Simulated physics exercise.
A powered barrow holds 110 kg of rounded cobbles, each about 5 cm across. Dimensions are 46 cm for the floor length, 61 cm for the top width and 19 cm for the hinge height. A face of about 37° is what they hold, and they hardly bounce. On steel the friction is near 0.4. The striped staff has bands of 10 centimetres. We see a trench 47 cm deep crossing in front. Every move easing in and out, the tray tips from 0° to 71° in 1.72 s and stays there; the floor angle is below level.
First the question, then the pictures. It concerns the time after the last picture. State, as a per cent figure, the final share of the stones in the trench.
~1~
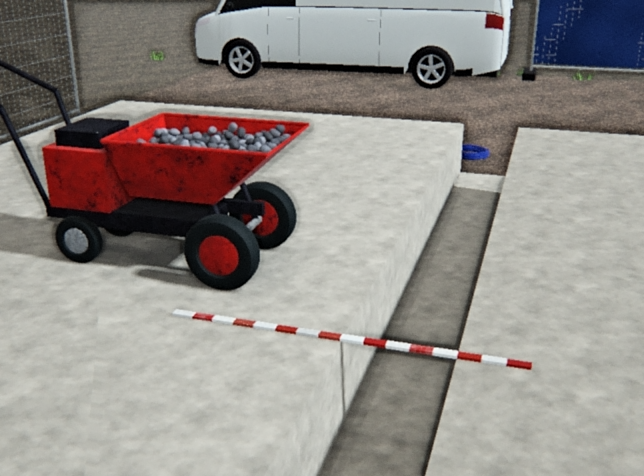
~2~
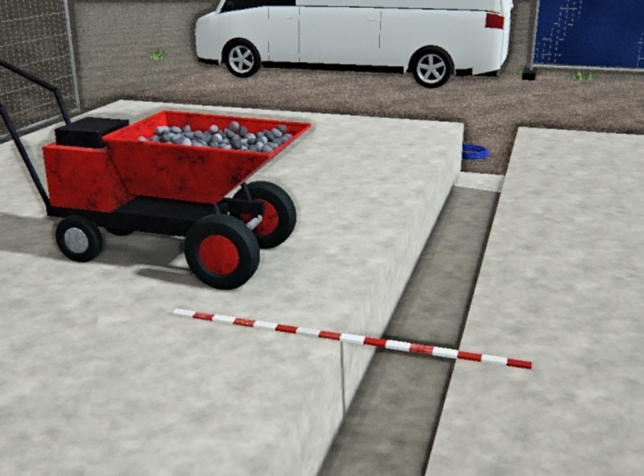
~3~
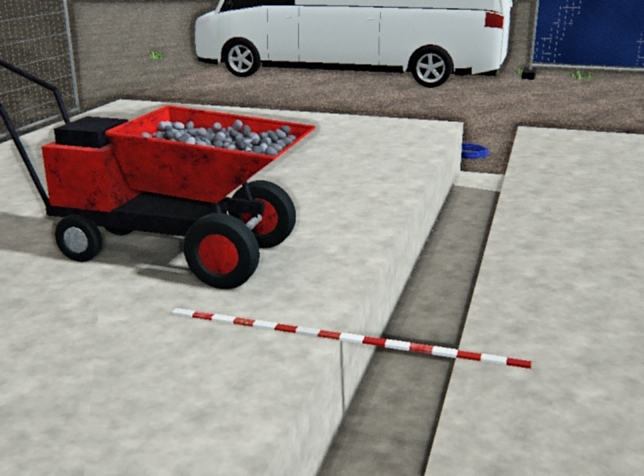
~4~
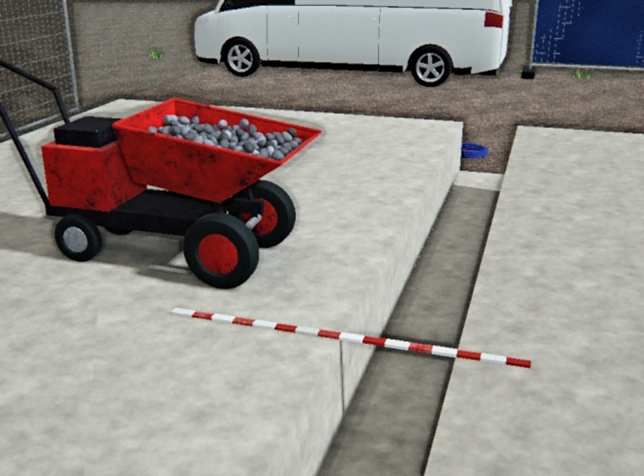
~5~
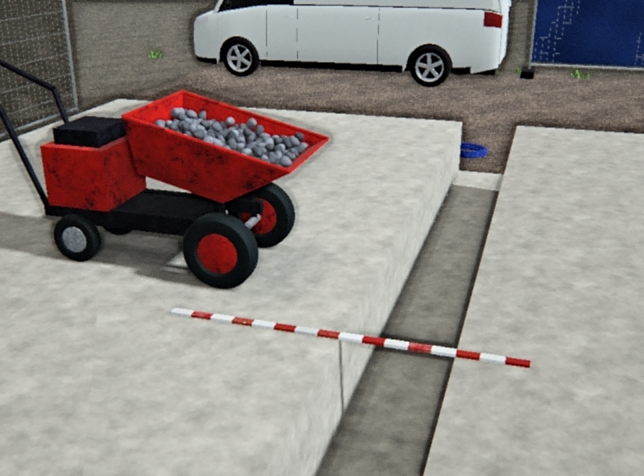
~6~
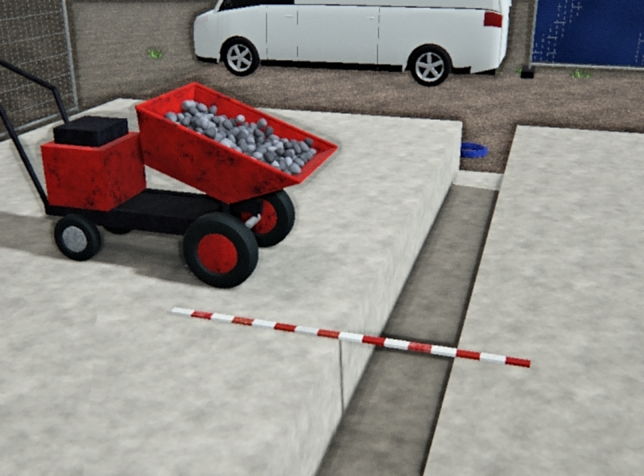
The final share is about 90 per cent.
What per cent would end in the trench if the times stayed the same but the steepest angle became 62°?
Trench share: Approx. 100%.
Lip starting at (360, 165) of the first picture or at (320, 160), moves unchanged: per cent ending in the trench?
Result: Close to 70 then close to 100 per cent.
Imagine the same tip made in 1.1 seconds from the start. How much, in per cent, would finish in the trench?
About 90%.
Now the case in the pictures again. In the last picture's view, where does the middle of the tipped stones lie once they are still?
Near (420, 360).
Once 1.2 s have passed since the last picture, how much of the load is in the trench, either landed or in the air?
Something like 60 in a hundred.
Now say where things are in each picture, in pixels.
Lip at (267, 155), floor tilted 0°, highest stones at (253, 136), in the first frame.
Lip at (269, 156), floor tilted 1°, highest stones at (254, 135), in the second frame.
The tray is at 4°, its lip at (274, 159); the top of the load is at (216, 130), in the third frame.
Lip at (281, 164), floor tilted 8°, highest stones at (192, 125), in the fourth frame.
The tray is at 14°, its lip at (290, 172); the top of the load is at (190, 117), in the fifth frame.
Lip at (300, 182), floor tilted 20°, highest stones at (194, 110), in the sixth frame.
Then, 0.7 s after the last picture the floor is at 60°, 98 % in the tray, 2 % short of the trench; the foremost stones are at (364, 240).
Then, 1.2 s after the last picture the floor is at 71°, 31 % in the tray, 10 % short of the trench, 59 % in the trench; the foremost stones are at (462, 362).
Then, 1.6 s after the last picture the floor is at 71°, 7 % in the tray, 10 % short of the trench, 83 % in the trench; the foremost stones are at (463, 359).
Then, 3.5 s after the last picture the floor is at 71°, 0 % in the tray, 10 % short of the trench, 90 % in the trench; the foremost stones are at (461, 363).
